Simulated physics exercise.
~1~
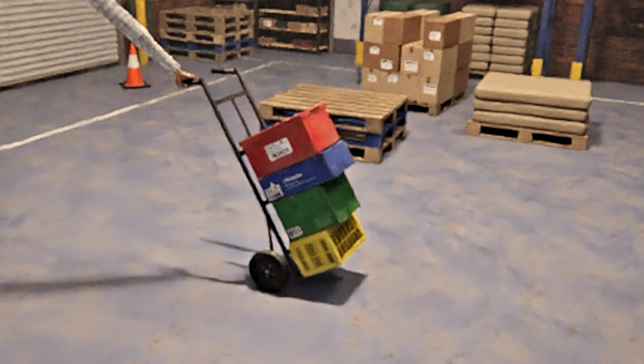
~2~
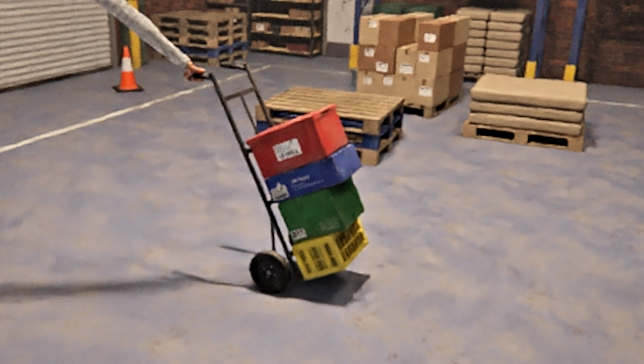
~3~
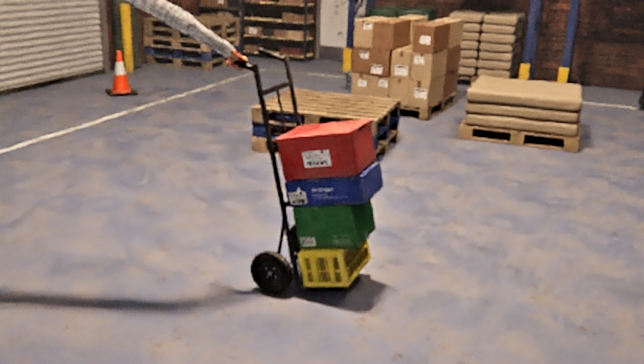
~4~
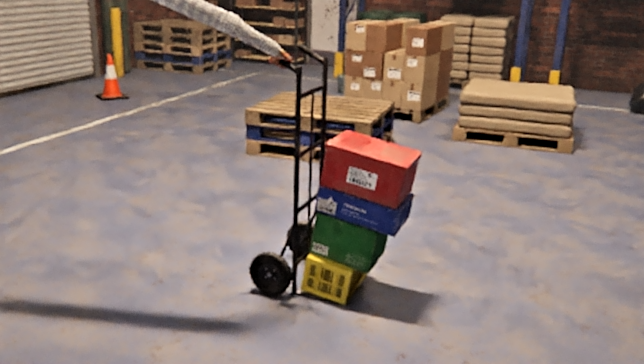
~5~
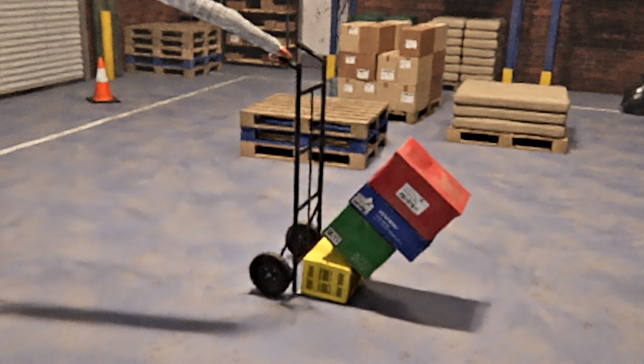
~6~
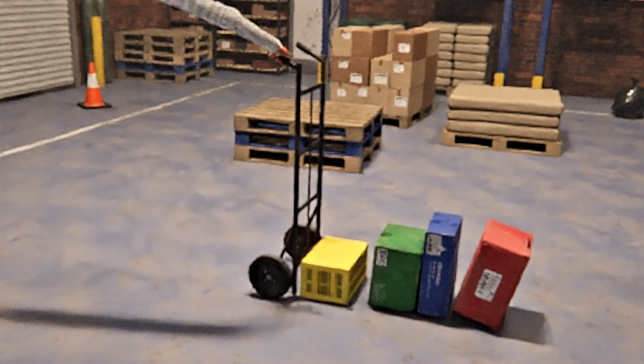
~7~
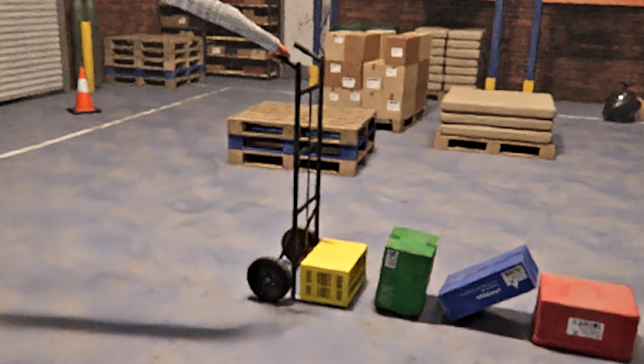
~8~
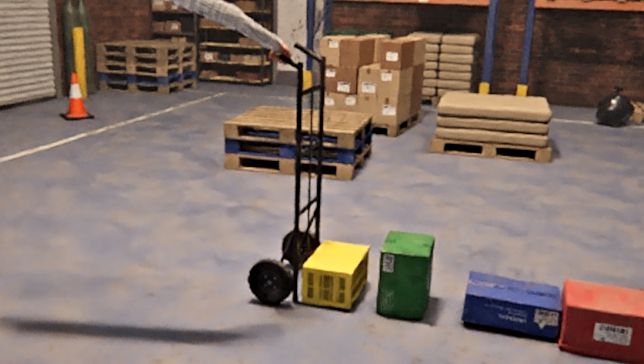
A tilted hand truck stacked with red, blue, green and yellow boxes was swung upright by someone's arm, and the load toppled off to the right, leaving the yellow crate at its foot and the other three strewn across the warehouse floor.
